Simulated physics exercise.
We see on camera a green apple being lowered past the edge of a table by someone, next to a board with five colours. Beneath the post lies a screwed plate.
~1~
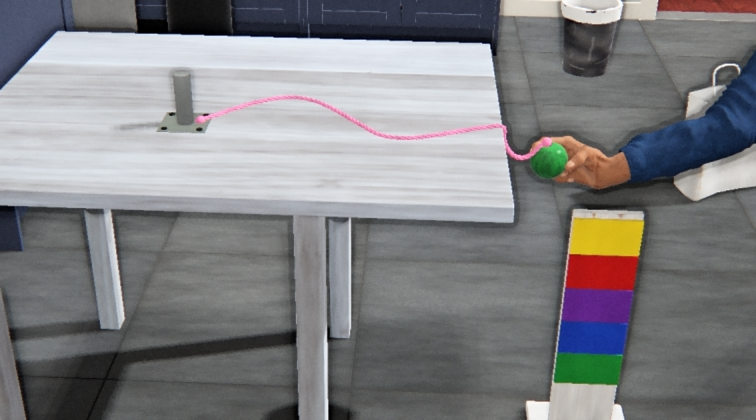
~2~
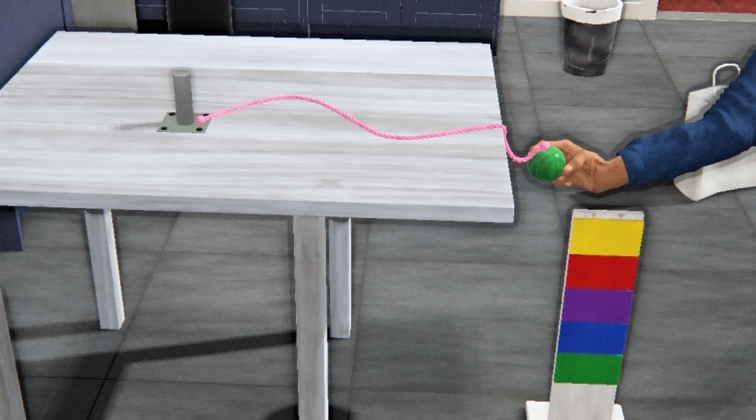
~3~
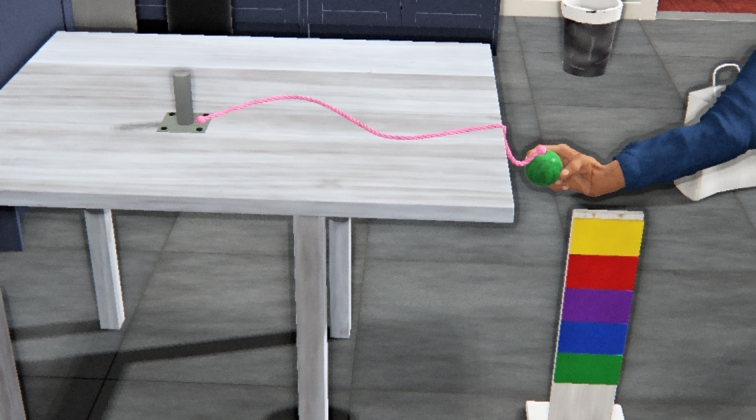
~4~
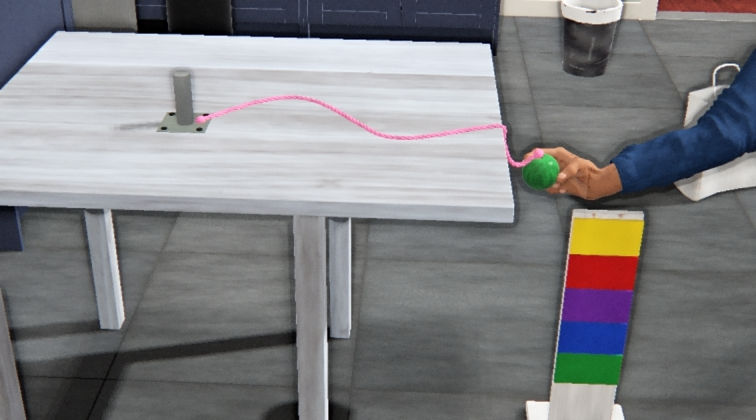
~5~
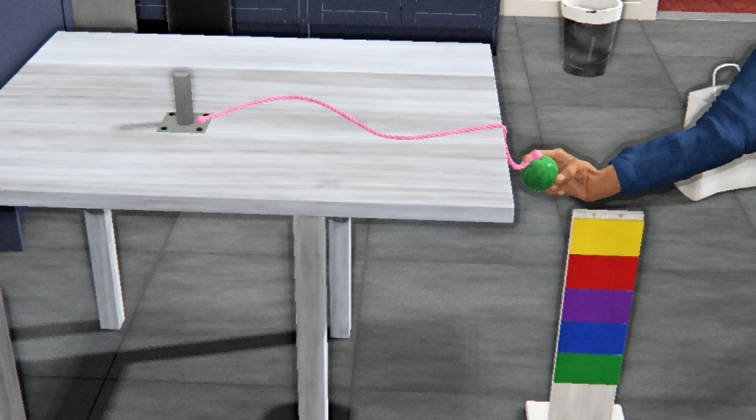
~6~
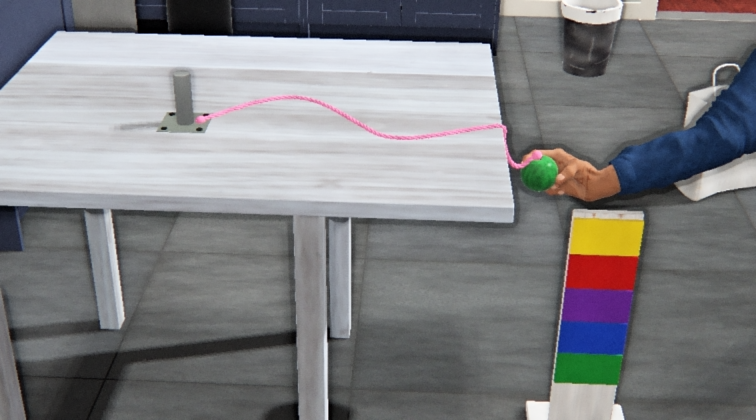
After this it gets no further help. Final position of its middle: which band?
Band: Red.
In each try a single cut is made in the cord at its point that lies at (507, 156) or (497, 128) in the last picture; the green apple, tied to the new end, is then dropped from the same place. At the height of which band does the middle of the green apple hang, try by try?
First try: Yellow; second try: None, it hangs higher.
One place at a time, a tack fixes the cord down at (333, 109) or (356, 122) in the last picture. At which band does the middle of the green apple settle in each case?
First try yellow, second try yellow.
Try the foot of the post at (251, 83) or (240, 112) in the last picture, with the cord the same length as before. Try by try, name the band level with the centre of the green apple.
Answer, in order: Purple, purple.
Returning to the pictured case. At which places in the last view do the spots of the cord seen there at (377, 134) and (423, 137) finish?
First near (441, 118), second near (486, 117).
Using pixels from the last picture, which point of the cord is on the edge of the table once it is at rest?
Approx. (441, 135).
Early on, apple near (500, 249); level with yellow.
Midway, apple near (476, 260); level with red.
Finally, apple near (493, 265); level with red. Its centre hangs level with the red band.
